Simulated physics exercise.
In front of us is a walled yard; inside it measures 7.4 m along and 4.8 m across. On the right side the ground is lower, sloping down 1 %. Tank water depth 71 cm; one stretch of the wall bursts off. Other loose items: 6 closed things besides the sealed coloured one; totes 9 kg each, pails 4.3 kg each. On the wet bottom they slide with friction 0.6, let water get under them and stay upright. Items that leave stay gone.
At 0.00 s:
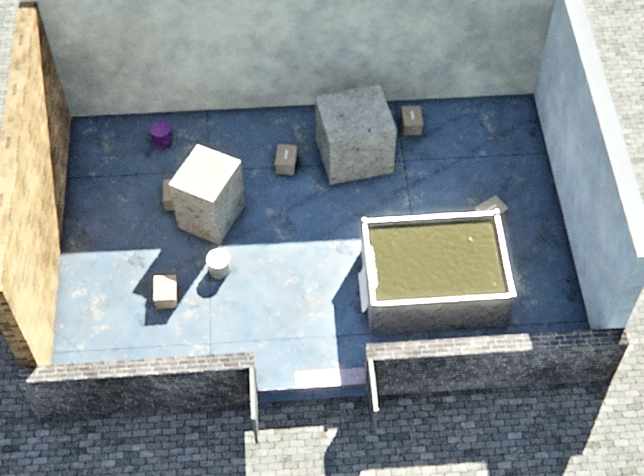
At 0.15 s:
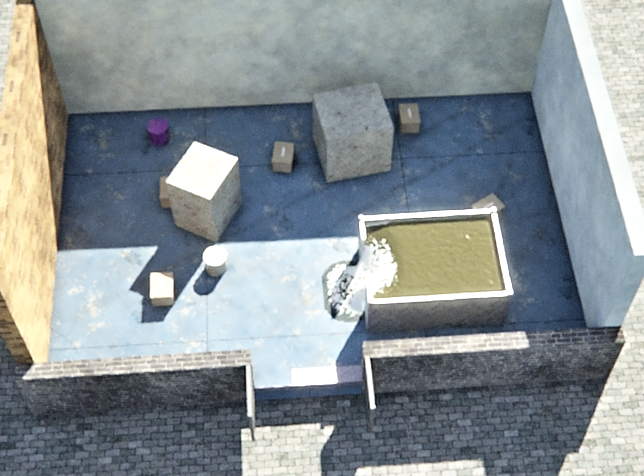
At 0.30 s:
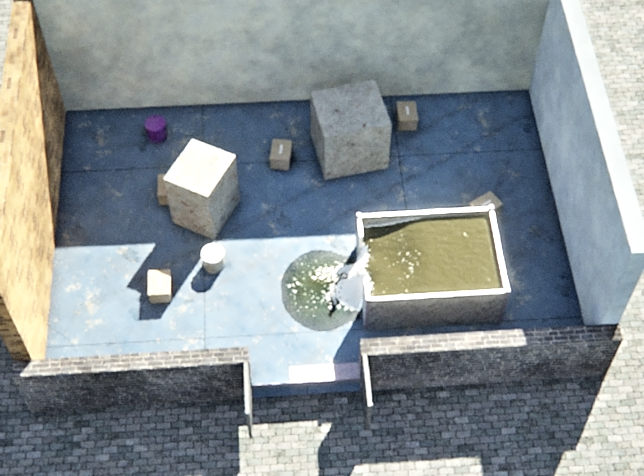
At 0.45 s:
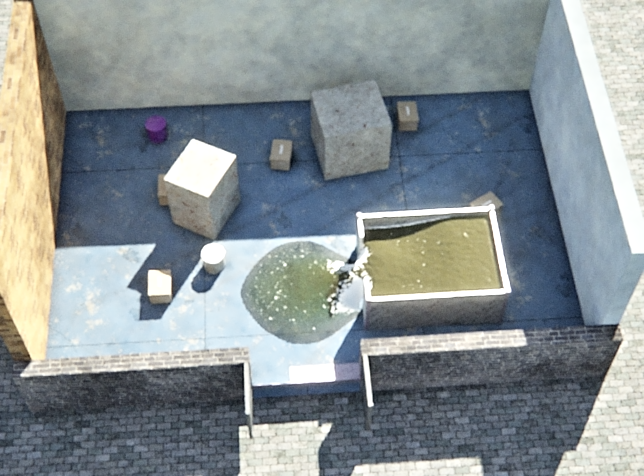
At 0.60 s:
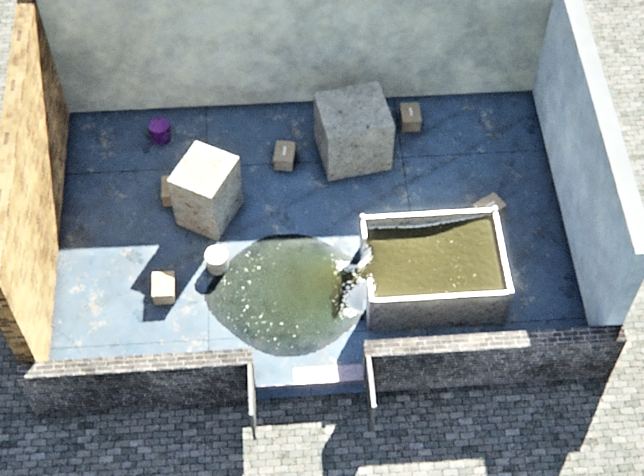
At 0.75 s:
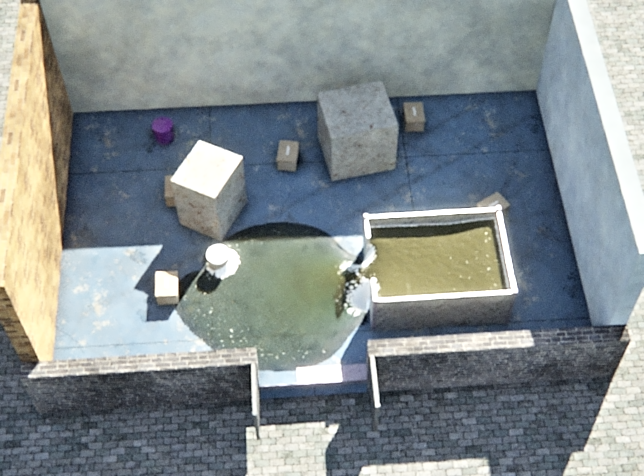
The clip shows a walled yard with scattered blocks, a white pail and a purple pail as murky water bursts from the left side of a raised tank, spreading leftward across the floor and around the white pail.
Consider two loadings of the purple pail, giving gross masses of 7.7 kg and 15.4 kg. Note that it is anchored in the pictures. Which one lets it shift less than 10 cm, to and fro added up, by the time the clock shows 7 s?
My prediction: Heavier only.
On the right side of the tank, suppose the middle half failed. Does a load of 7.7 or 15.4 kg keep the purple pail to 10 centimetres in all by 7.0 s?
In that case the lighter mass suffices.
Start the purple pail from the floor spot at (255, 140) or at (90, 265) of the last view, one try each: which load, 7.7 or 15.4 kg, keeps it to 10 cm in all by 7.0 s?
Order kept: Light pick works, both picks fail.
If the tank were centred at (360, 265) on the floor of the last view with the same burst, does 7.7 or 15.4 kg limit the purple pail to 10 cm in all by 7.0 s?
In that case only the larger load is enough.
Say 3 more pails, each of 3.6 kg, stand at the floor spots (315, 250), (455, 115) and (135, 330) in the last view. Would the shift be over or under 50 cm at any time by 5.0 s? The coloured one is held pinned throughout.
One after another they come out beyond the mark, within the mark, beyond the mark.
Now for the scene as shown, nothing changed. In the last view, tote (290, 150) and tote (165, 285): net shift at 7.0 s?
Net distance: First 20 cm, second 80 cm.
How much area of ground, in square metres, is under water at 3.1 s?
My estimate is roughly 19 m2.
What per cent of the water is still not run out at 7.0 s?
Around 92 % of the water.
After 1.4 s the purple pail would be 0 cm from its start with 7.7 kg and 0 cm from its start with 15.4 kg; 0 cm of water round it then.
After 3.1 s the purple pail would be 0 cm from its start with 7.7 kg and 0 cm from its start with 15.4 kg; 0 cm of water round it then.
After 4.9 s the purple pail would be 4 cm from its start with 7.7 kg and 0 cm from its start with 15.4 kg; 9 cm of water round it then.
After 7.0 s the purple pail would be 69 cm from its start with 7.7 kg and 0 cm from its start with 15.4 kg; 7 cm of water round it then.
